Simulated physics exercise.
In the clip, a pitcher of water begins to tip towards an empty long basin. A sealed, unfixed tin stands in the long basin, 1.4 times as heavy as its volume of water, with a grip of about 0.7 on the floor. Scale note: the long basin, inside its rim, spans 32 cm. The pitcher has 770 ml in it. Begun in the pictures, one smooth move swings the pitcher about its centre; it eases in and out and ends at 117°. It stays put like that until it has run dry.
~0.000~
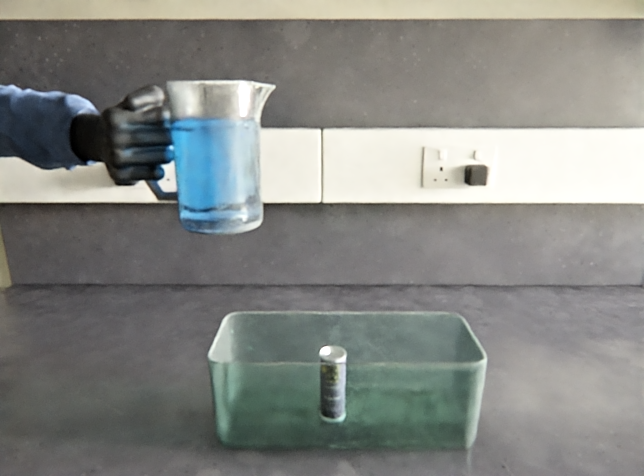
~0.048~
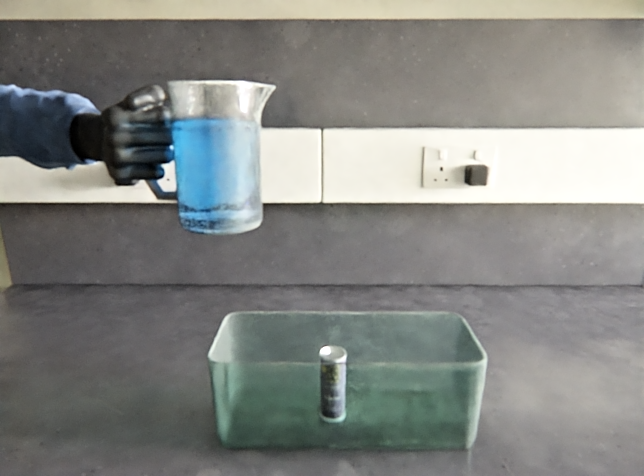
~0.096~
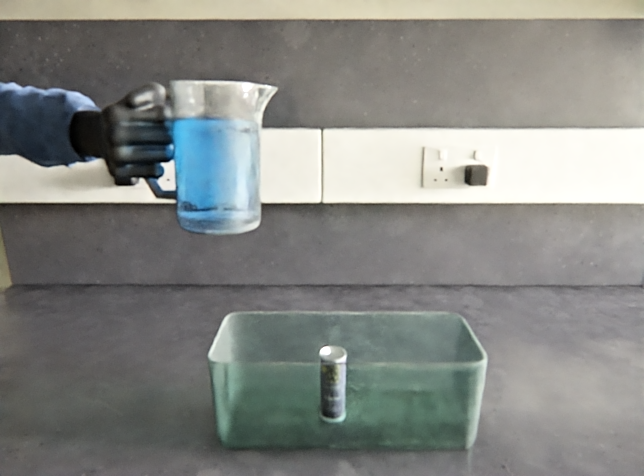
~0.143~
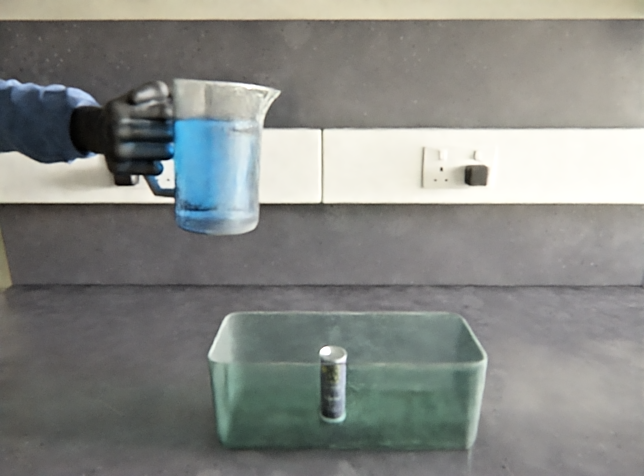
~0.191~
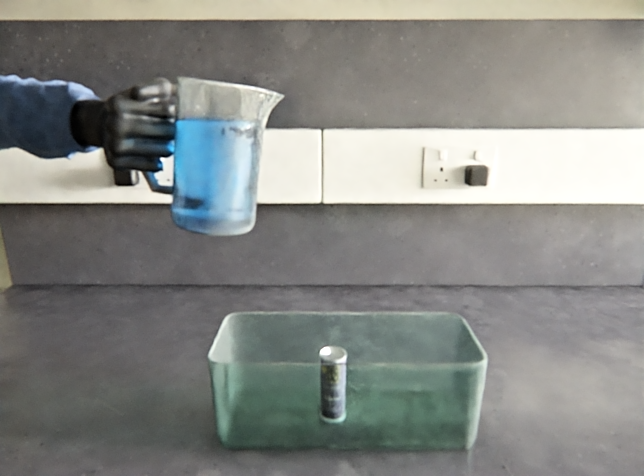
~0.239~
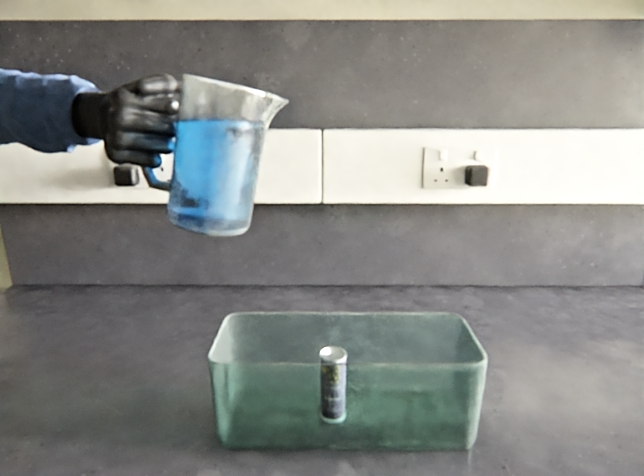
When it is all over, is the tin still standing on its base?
It is left on its base.
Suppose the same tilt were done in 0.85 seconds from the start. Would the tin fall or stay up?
Then the tin does not tip.
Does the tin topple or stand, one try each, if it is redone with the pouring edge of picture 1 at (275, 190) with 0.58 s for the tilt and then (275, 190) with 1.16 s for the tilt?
In the first try it comes down; in the second it comes down.
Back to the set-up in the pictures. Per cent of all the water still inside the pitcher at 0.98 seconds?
Close to 34 percent of the total.
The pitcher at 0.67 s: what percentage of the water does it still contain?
Roughly 92 per cent.
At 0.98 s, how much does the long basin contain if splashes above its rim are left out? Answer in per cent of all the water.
Value: Approx. 32 %.
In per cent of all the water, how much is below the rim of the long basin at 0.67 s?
0 %, roughly.
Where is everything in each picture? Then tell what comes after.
In the first picture, tilt 0°; pouring edge (275, 85); surface from (177, 119) to (257, 119); the long basin's rim runs from (218, 336) to (473, 337); the tin's top is at (333, 356).
In the second picture, tilt 0°; pouring edge (275, 85); surface from (177, 118) to (257, 119).
In the third picture, tilt 2°; pouring edge (277, 87); surface from (178, 118) to (258, 119).
In the fourth picture, tilt 4°; pouring edge (280, 90); surface from (179, 119) to (260, 120).
In the fifth picture, tilt 8°; pouring edge (284, 94); surface from (181, 120) to (262, 121).
In the sixth picture, tilt 12°; pouring edge (288, 100); surface from (183, 120) to (265, 121).
By 0.67 s the tilt is 72° and 91 per cent is still to pour; the tin stands where it began.
By 0.98 s the tilt is 110° and 35 per cent is still to pour; the tin stands where it began.
By 1.30 s the tilt is 117° and 1 per cent is still to pour; the tin stands where it began.
By 1.66 s the tilt is 117° and 0 per cent is still to pour; the tin stands where it began.
At rest the tin stands where it began.
